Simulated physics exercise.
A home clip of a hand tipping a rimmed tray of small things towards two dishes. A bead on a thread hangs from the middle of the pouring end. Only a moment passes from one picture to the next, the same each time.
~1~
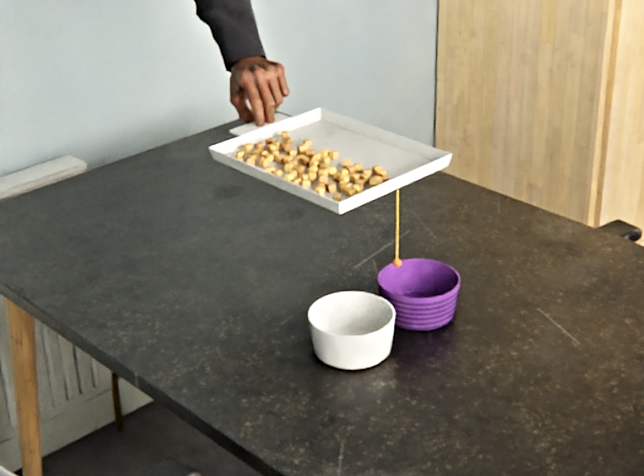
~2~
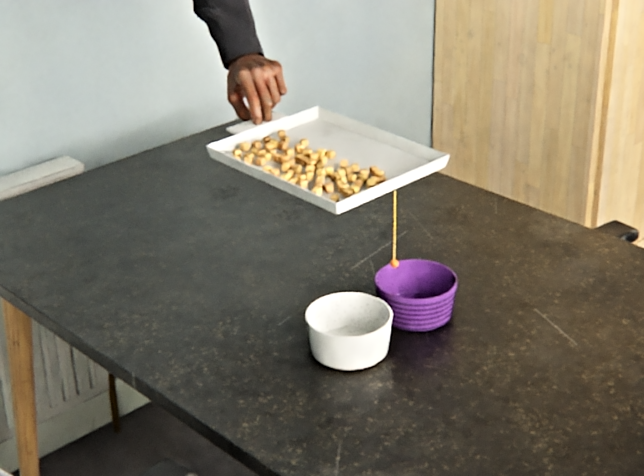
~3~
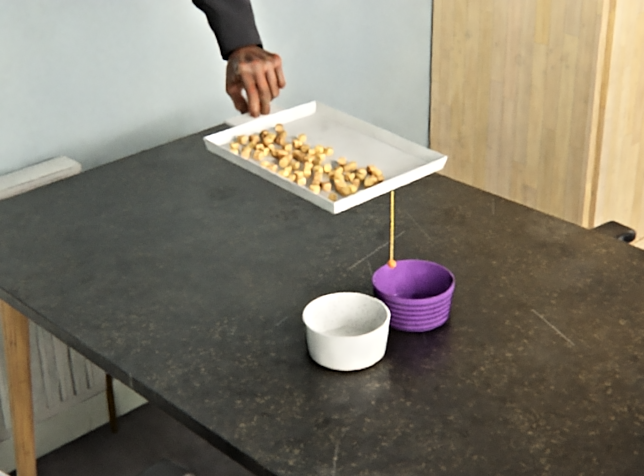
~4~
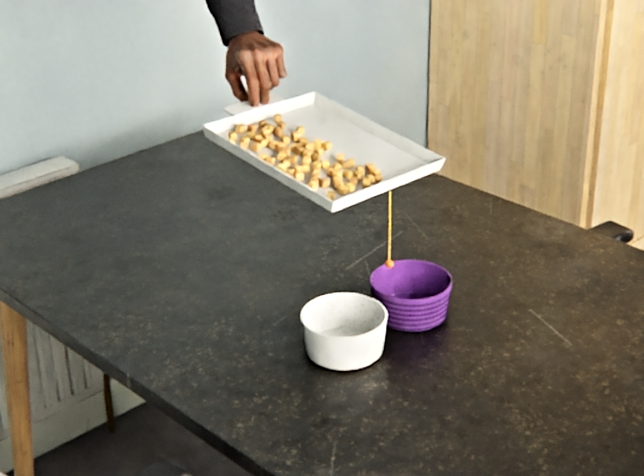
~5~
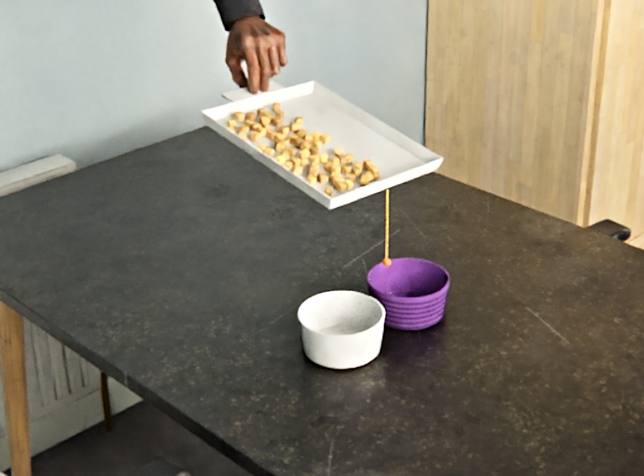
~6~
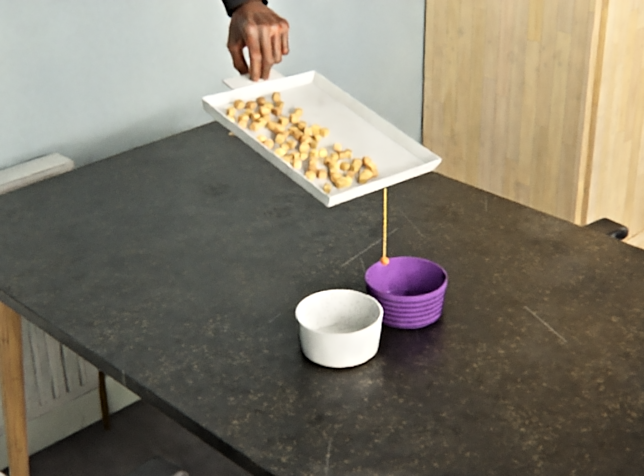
The clip opens on a hand holding a white rimmed tray of small tan pieces above a dark table, with a bead hanging on a thread near a white dish and a purple one. The hand then gradually raises the far end, so the tray slants more steeply toward its lower right corner, while the pieces stay bunched.
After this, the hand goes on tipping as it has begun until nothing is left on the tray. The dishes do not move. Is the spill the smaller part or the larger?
In the dishes lies only the smaller part of it.
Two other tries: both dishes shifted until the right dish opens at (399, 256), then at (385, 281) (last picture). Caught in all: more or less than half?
The first try: The smaller part. The second: Not half.
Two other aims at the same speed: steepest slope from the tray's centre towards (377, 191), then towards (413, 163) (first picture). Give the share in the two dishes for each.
The first gives 60 %, the second 10 %.
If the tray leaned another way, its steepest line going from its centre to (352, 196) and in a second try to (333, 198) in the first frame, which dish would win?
First the dish on the left, then left.
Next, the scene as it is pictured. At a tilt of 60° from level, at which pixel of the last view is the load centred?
Around (385, 165).
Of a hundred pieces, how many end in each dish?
Left dish: 0 %, right dish: 30 %.
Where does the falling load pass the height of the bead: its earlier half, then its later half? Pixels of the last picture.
Around (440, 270) and then (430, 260).
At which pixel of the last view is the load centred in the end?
Near (445, 308).
Soon, tray tipped steeply; all on the tray.
A while on, tray tipped right over; nearly all on the tray; a stray few in the right dish; a small part outside both.
Towards the end, tray tipped past a quarter turn; about a third in the right dish; about two thirds outside both.
Finally, tray tipped past a quarter turn; none in the left dish; about a third in the right dish; about two thirds outside both.
